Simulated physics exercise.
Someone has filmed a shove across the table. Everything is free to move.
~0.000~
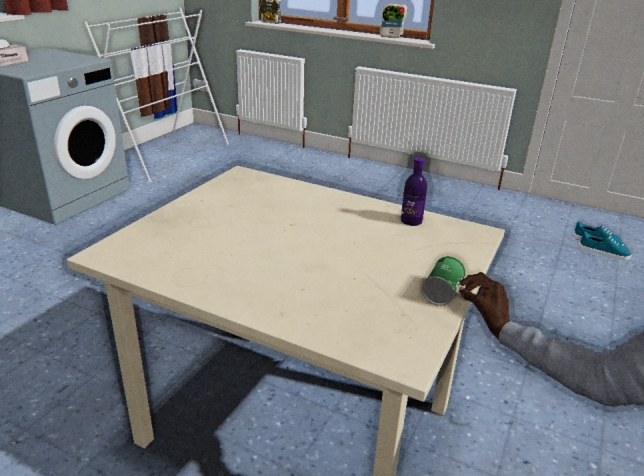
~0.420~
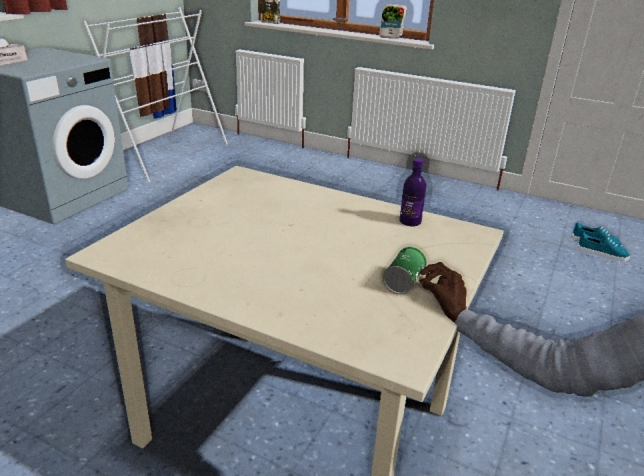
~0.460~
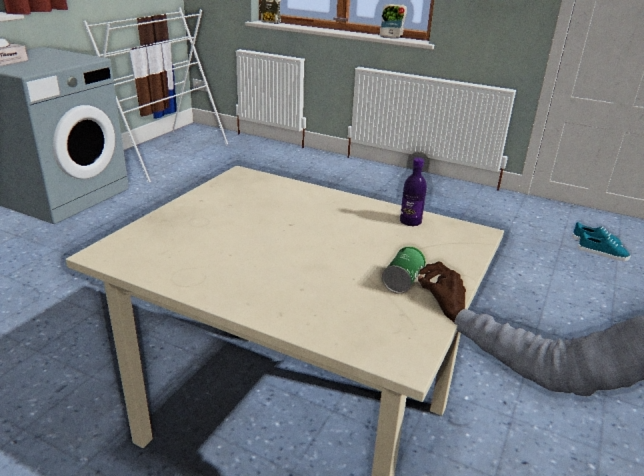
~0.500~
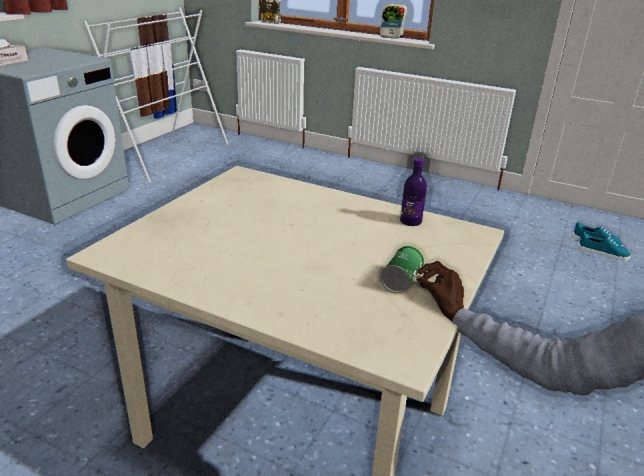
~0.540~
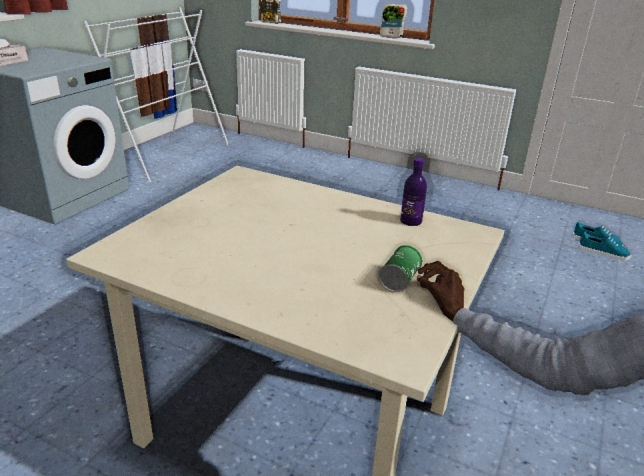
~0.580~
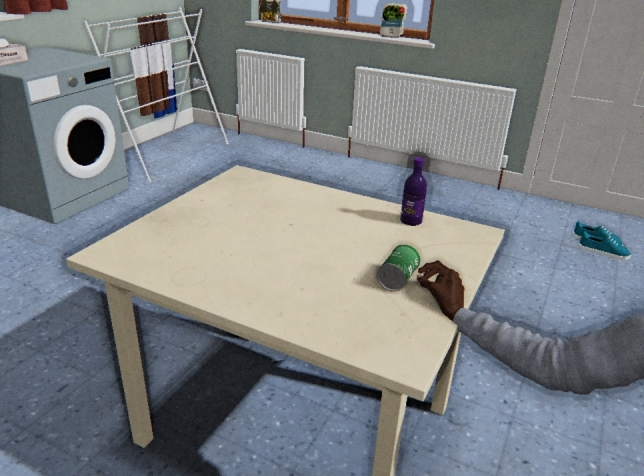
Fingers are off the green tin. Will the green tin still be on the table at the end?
The green tin remains on top.
After 1.08 s, green tin shifted about its own width near (376, 261).
After 1.78 s, green tin shifted well along near (352, 254).
After 2.78 s, green tin shifted well along near (329, 248).
In the end (4.2 s), moved from the start, green tin. At the end, from the last picture's camera, green tin near (320, 245).
